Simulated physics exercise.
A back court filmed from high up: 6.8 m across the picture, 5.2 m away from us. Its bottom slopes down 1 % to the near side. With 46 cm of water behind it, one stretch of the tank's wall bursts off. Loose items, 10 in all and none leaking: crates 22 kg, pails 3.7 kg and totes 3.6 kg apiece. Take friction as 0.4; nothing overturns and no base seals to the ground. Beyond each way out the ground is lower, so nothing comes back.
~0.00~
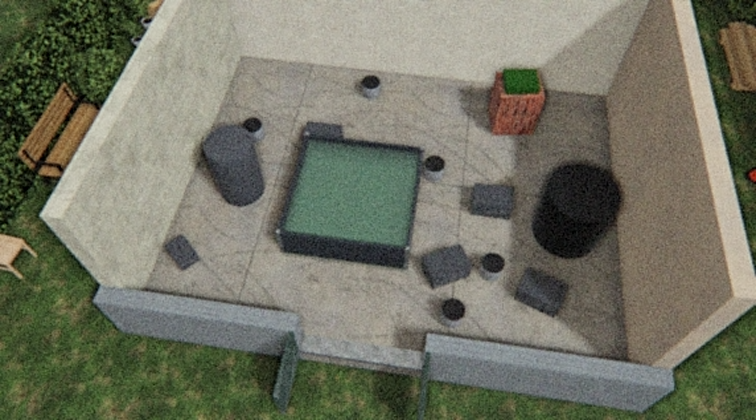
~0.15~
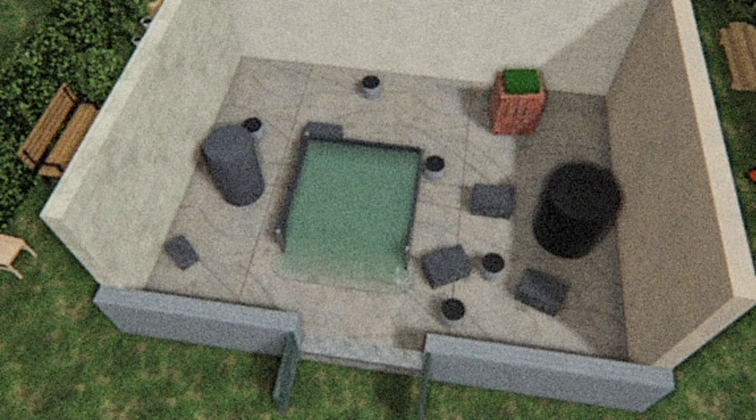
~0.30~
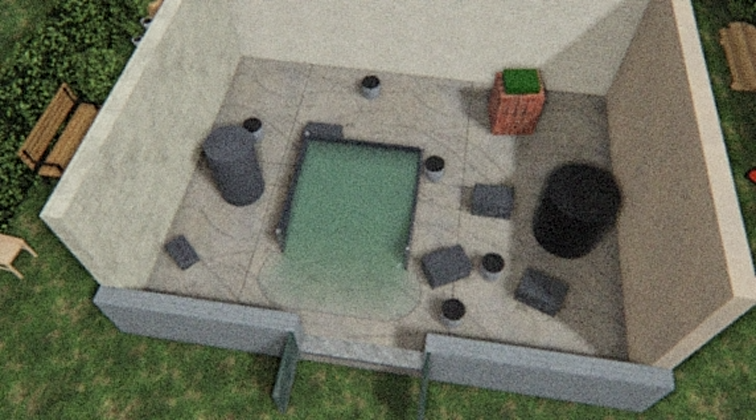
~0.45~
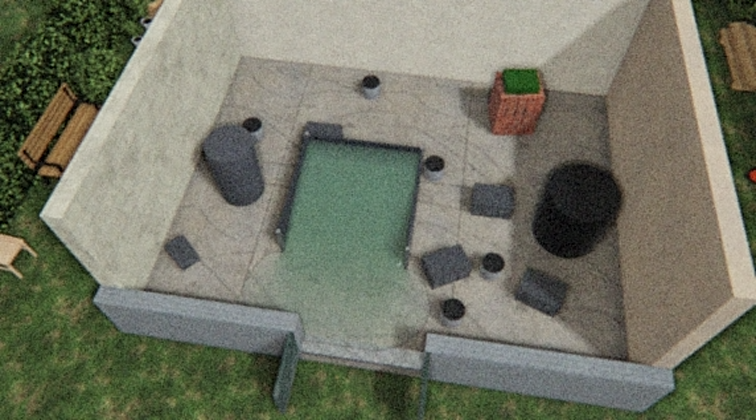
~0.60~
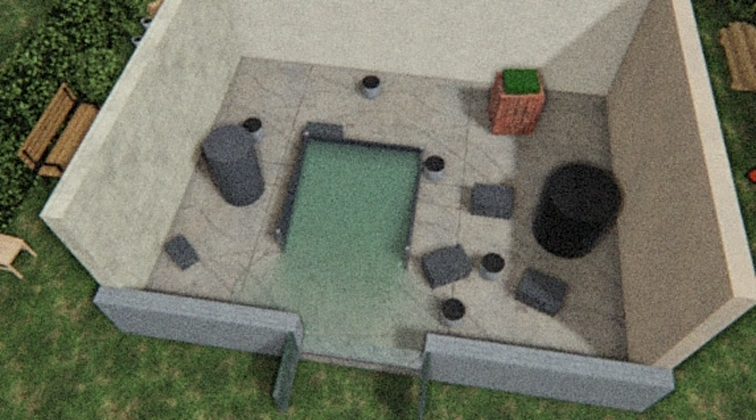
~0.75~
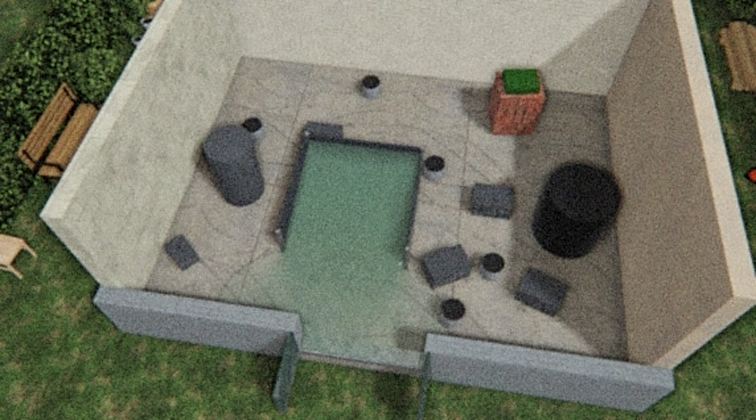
In a walled back court seen from above, the near side of a dark-framed tank gives way and green water spreads across the paving to the gap in the low front wall, while the surrounding pails and blocks stay still.
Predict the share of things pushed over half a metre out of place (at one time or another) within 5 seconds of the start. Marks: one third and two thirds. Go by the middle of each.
It is not even a third.
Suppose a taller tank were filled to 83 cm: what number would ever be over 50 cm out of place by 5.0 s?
Then 2.
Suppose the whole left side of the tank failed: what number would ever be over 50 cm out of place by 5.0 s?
Then 4.
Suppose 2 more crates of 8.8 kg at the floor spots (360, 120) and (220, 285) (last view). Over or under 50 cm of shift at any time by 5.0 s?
In turn: Less, past it.
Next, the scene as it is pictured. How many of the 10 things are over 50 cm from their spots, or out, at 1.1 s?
I count 0.
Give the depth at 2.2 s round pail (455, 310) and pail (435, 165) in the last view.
About 2 and 0 cm.
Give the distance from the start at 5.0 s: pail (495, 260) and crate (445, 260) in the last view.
In turn: 0 cm, 0 cm.
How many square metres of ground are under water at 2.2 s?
Some 10.5 m2.
After 1.1 s 0 of 10 are over 50 cm from their spots; 0 afloat.
After 2.2 s 0 of 10 are over 50 cm from their spots; 0 afloat.
After 3.5 s 1 of 10 are over 50 cm from their spots; 1 afloat.
After 5.0 s 1 of 10 are over 50 cm from their spots, and 1 have been at some point; 1 afloat.
